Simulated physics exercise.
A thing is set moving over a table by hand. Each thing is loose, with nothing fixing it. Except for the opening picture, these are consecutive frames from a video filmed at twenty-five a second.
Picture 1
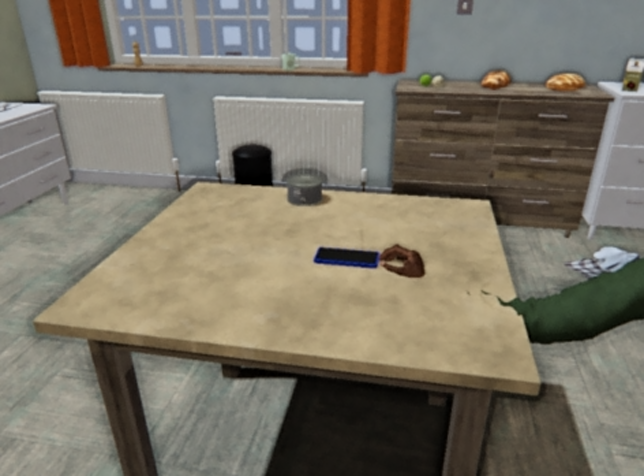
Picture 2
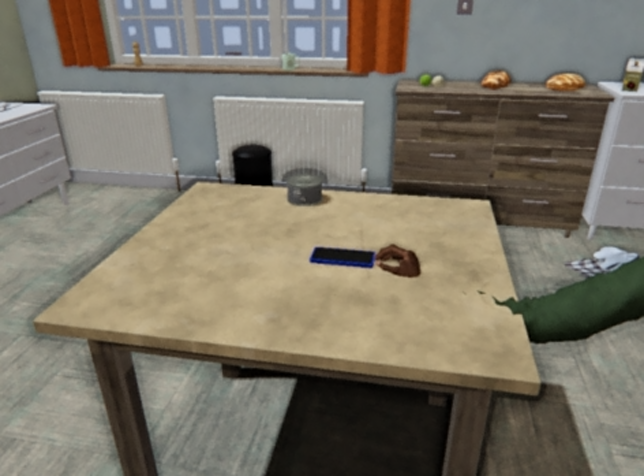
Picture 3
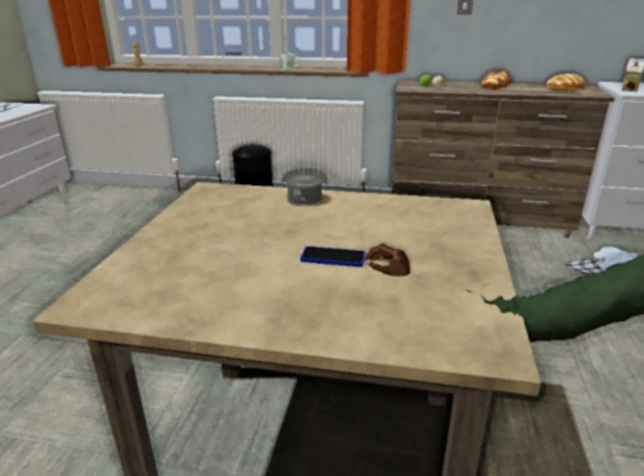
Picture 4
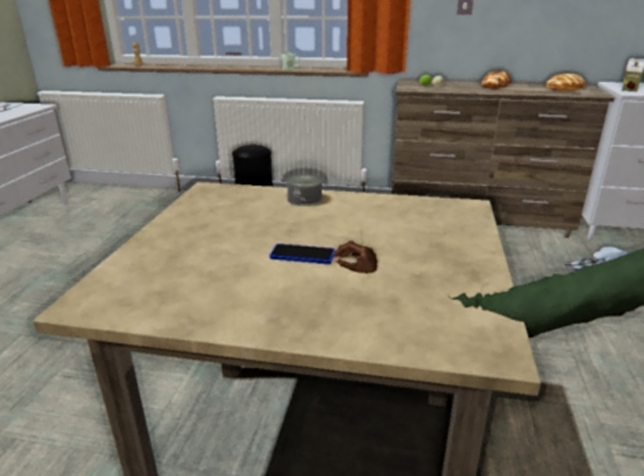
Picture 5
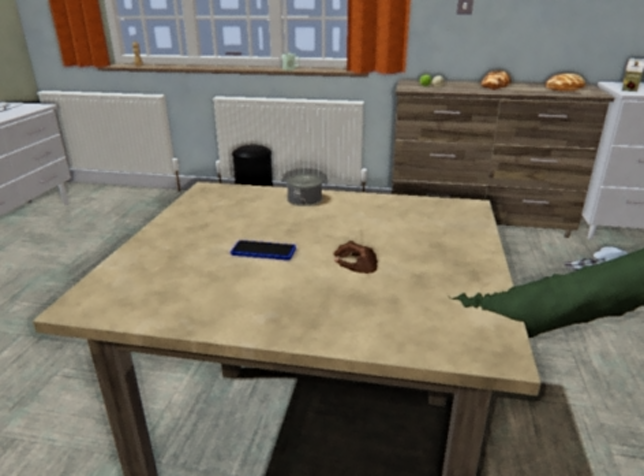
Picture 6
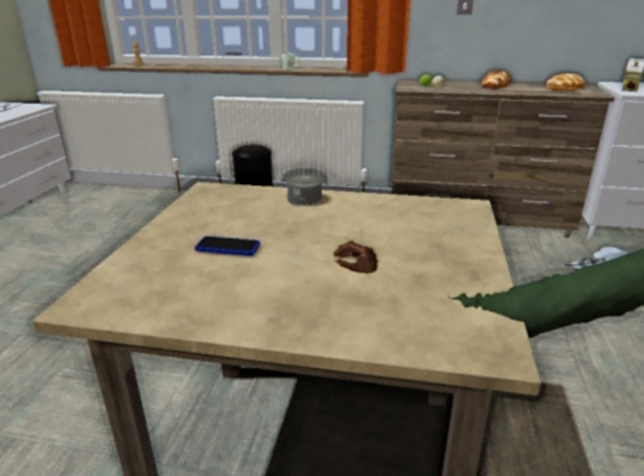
In this clip, a hand at the end of a green-sleeved arm pushes a blue phone leftward across a wooden table, then stays still as the phone slides farther left on its own, away from the hand.
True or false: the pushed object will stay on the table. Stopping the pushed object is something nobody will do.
False.
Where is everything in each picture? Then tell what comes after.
The first frame shows under the hand; blue phone (347, 257).
The second frame shows under the hand; blue phone (343, 257).
The third frame shows under the hand; blue phone (333, 256).
The fourth frame shows blue phone (303, 254).
The fifth frame shows blue phone (263, 250) shifted about its own width.
The sixth frame shows blue phone (228, 246) shifted about its own width.
Then, 0.30 s on from there, blue phone now off the table.
Then, 0.50 s on from there, things are still on the move.
In the end, off the table, blue phone.
